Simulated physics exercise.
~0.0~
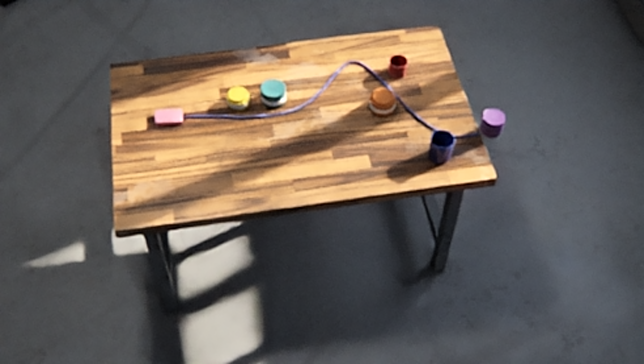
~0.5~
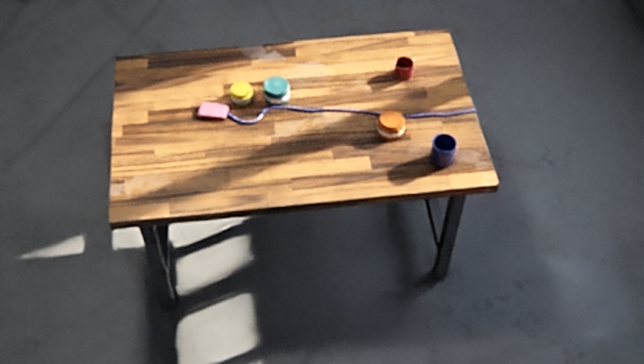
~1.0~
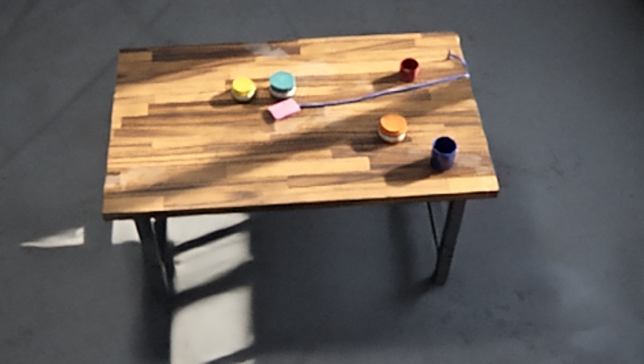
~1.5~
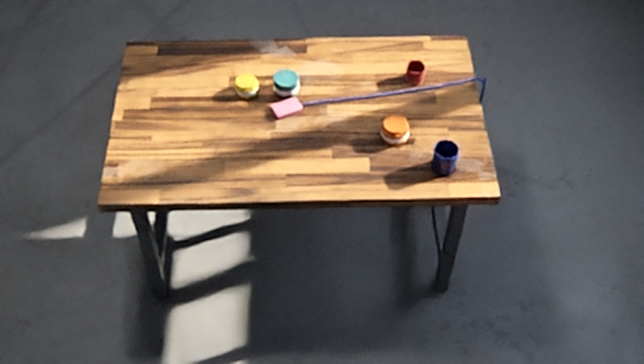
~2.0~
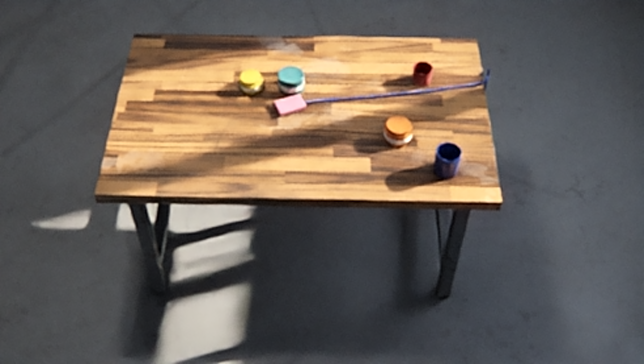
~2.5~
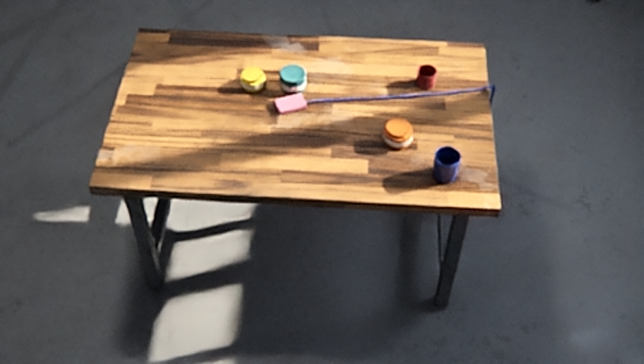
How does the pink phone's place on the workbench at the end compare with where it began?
It begins near the left end of the workbench, to the left of the yellow jar. By the end it lies farther right, near the middle and just in front of the teal tin.
